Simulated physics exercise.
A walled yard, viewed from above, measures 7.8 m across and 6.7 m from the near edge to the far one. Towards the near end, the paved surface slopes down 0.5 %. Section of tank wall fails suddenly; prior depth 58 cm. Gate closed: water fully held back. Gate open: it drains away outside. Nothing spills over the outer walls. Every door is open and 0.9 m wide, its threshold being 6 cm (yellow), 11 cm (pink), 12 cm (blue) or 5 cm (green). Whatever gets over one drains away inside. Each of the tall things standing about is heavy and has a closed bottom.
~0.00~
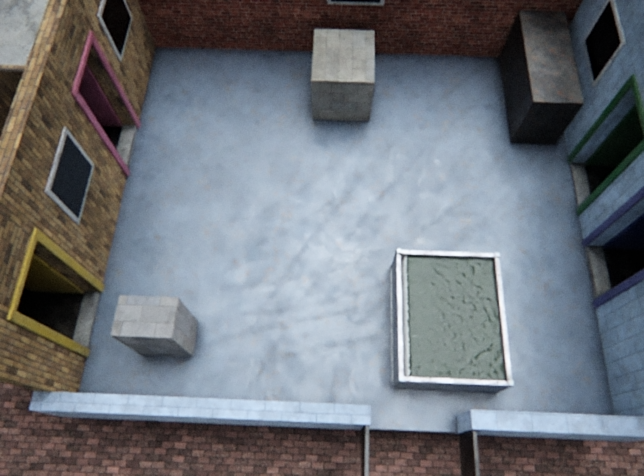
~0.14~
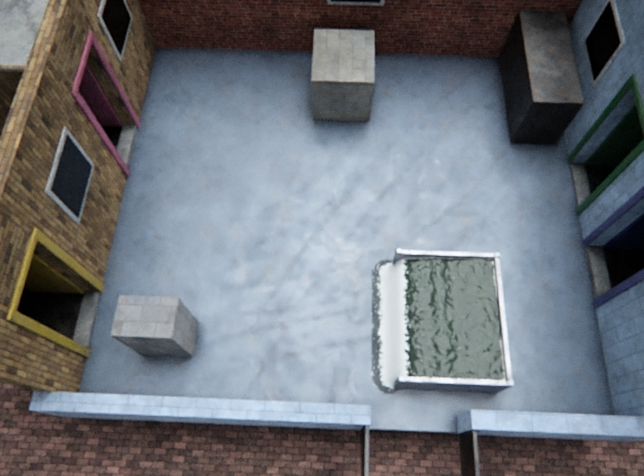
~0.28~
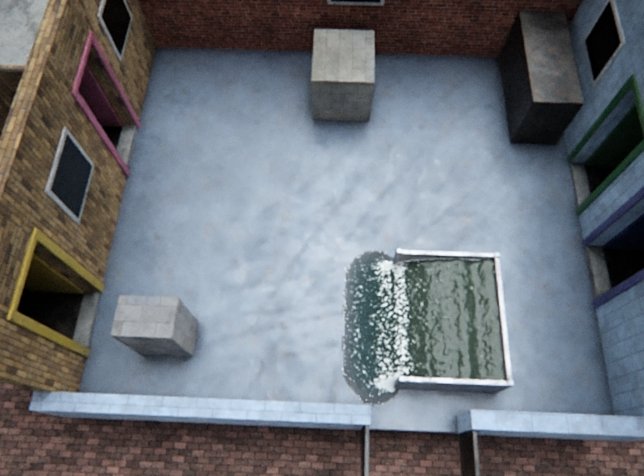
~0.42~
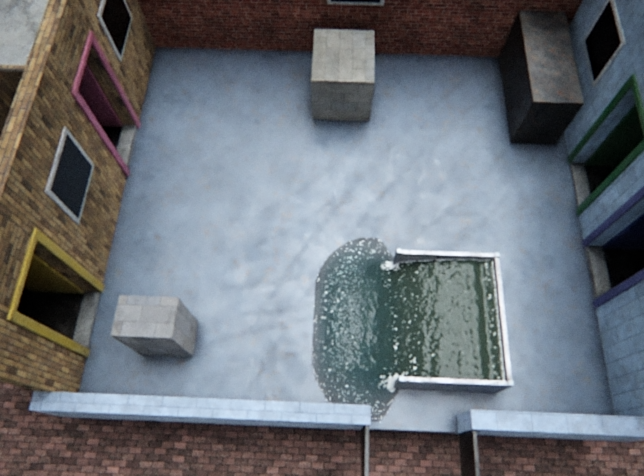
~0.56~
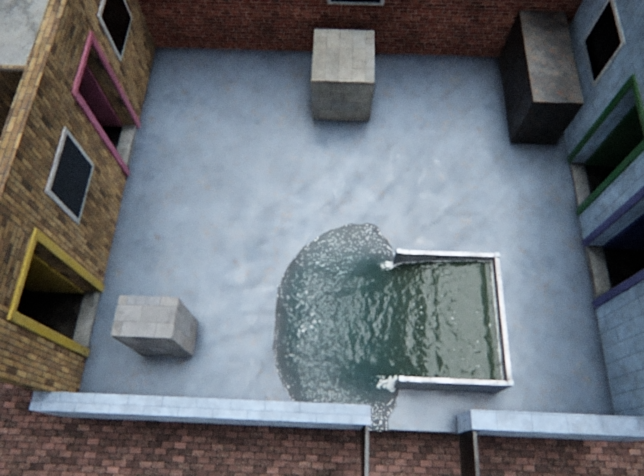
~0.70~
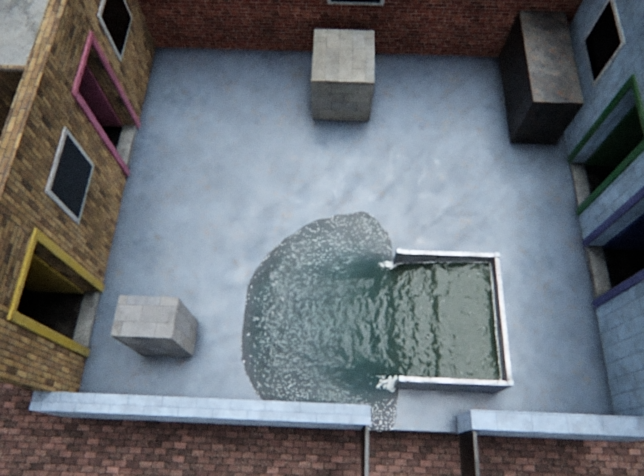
Water bursting from the left side of a rectangular tank and spreading leftward in a rounded pool across a walled yard.
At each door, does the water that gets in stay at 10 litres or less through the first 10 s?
Outcome: Yellow door: Beyond the set amount. Pink door: Short of the set amount. Blue door: Short of the set amount. Green door: Short of the set amount.
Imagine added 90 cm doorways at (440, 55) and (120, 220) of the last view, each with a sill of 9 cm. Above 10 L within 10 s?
First door short of the limit, second door beyond the limit.
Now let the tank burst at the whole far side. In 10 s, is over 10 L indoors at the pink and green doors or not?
Pink: Within limit; green: Beyond limit.
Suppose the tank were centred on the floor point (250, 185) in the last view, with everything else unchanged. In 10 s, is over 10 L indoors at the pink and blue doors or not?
Lab note: Pink door limit exceeded; blue door limit not exceeded.
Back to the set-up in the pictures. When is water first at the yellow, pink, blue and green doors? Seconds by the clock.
Arrival: Yellow 1.6 s, pink 2.6 s, blue not within the 10 s, green not within the 10 s.
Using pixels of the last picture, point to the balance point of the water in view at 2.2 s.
Roughly (276, 314).
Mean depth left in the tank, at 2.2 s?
The average depth is around 13 cm.
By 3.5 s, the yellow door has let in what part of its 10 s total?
By then it's near 65% of the total.
After 1.4 s water covers 25 % of the floor and is deepest (28 cm) near (198, 341); yellow door not reached, pink door not reached, blue door not reached, green door not reached.
After 2.2 s water covers 35 % of the floor and is deepest (34 cm) near (78, 398); yellow door 12 cm at the sill, 10 L in, pink door not reached, blue door not reached, green door not reached.
After 3.5 s water covers 40 % of the floor and is deepest (22 cm) near (78, 398); yellow door 15 cm at the sill, 51 L in, pink door 10 cm at the sill, 0 L in, blue door not reached, green door not reached.
After 6.0 s water covers 50 % of the floor and is deepest (12 cm) near (153, 62); yellow door 8 cm at the sill, 79 L in, pink door 5 cm at the sill, 0 L in, blue door not reached, green door not reached.
After 10.0 s water covers 80 % of the floor and is deepest (7 cm) near (227, 64); yellow door 4 cm at the sill, 82 L in, pink door 5 cm at the sill, 0 L in, blue door not reached, green door not reached.
